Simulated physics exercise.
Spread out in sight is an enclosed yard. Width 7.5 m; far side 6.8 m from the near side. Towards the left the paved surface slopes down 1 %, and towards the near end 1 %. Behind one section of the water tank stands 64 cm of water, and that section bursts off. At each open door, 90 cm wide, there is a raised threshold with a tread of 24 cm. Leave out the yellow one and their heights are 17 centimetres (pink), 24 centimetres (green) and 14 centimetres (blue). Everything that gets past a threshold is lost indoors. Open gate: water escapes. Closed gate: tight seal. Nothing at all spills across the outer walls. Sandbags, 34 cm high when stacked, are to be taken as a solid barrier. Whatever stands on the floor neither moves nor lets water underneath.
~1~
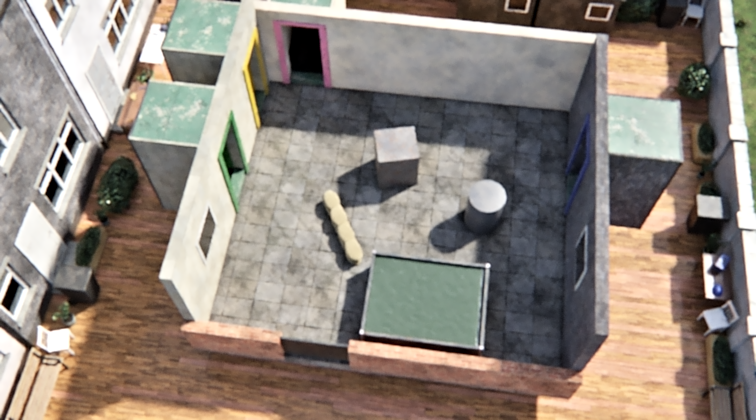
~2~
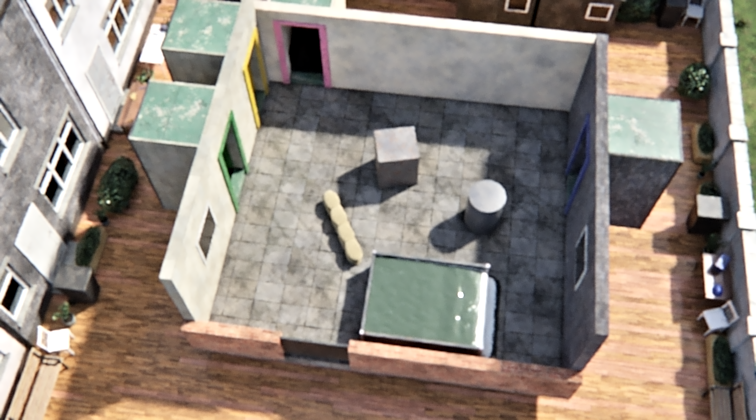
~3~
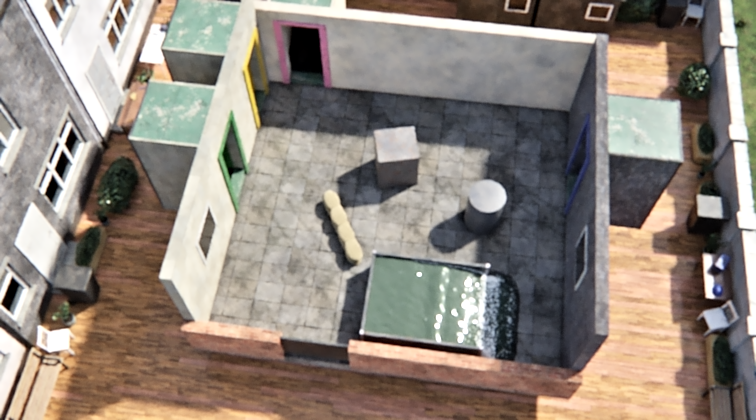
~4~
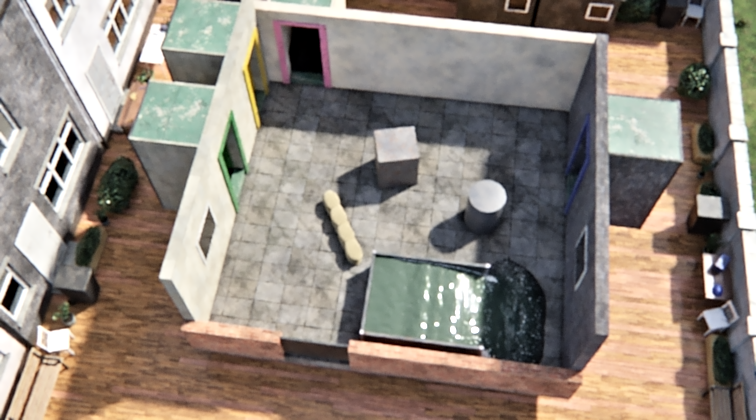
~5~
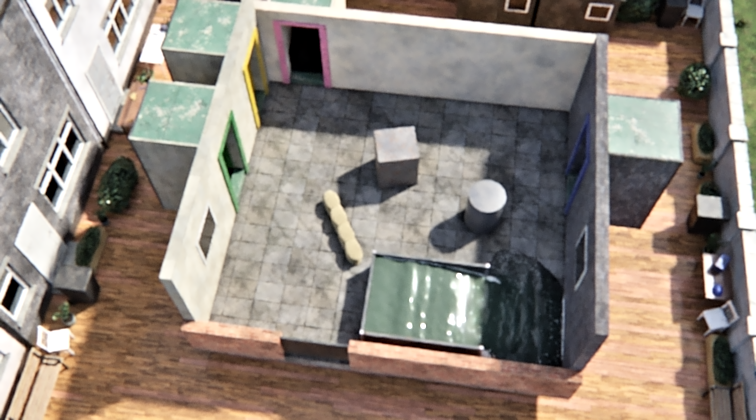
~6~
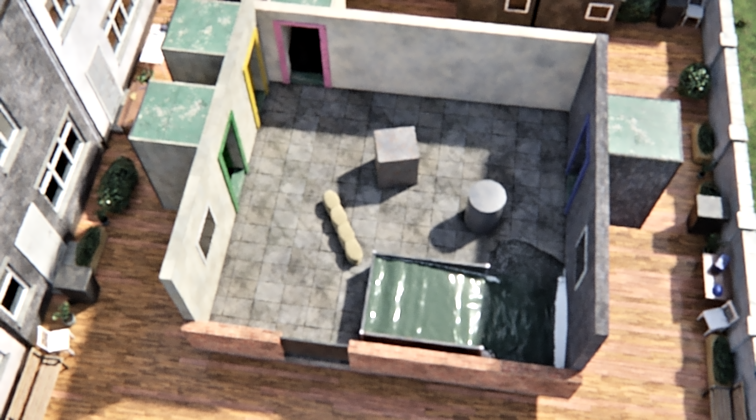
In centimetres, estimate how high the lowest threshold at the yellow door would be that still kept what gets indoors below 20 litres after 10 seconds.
It comes to roughly 8 cm.
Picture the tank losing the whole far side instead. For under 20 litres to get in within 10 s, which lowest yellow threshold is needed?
About 13.0 centimetres.
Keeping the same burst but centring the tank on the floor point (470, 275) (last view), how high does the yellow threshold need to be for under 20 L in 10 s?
I'd put it at close to 7.0 cm.
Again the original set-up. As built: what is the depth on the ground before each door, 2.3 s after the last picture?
Lab note, cm: Pink 0; green 0; blue 9; yellow 0.
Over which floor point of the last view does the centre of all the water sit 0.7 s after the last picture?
The centre of all the water is around (465, 315).
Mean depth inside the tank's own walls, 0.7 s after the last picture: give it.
About 38 cm.
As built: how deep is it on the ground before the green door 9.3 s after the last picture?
You'd measure close to 8.5 cm there.
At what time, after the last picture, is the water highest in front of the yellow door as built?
I'd guess close to 8.5 seconds.
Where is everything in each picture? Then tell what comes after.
In the first picture, the water tank at (426, 300) is whole and still, 64 cm deep; the yellow door at (256, 84) is dry.
In the second picture, the gap is at (481, 314), the front 0.3 m out at (490, 358); the back of the water tank holds 64 cm.
In the third picture, the gap is at (480, 315), the front 0.7 m out at (511, 358); the back of the water tank holds 64 cm.
In the fourth picture, the front is at (542, 323), 1.3 m from the gap at (480, 316); 2.8 m2 of floor is wet, 64 cm left at the back.
In the fifth picture, water pours out at (480, 316) and has run 1.7 m, to (561, 361); about 8 cm deep outside, 64 cm at the back.
In the sixth picture, water pours out at (480, 316) and has run 1.8 m, to (563, 269); about 9 cm deep outside, 62 cm at the back; 6.8 m in a straight line remain to the yellow door at (256, 84).
Then, 0.7 s after the last picture water covers 10 % of the floor, deepest (50 cm) near (548, 371); it has not reached the yellow door.
Then, 2.3 s after the last picture water covers 30 % of the floor, deepest (32 cm) near (513, 375); it has not reached the yellow door.
Then, 9.3 s after the last picture water covers 95 % of the floor, deepest (12 cm) near (486, 371); 11 cm at the yellow door, 0 litres in over its 18 cm threshold.
At the yellow door as built, the water peaked near 12 cm, 8.5 s after the last picture.
With a threshold of 6.5 cm, 41 litres would have come in within the 10 s; with 9 cm, 12 litres. So under 20 litres takes about 8 cm.
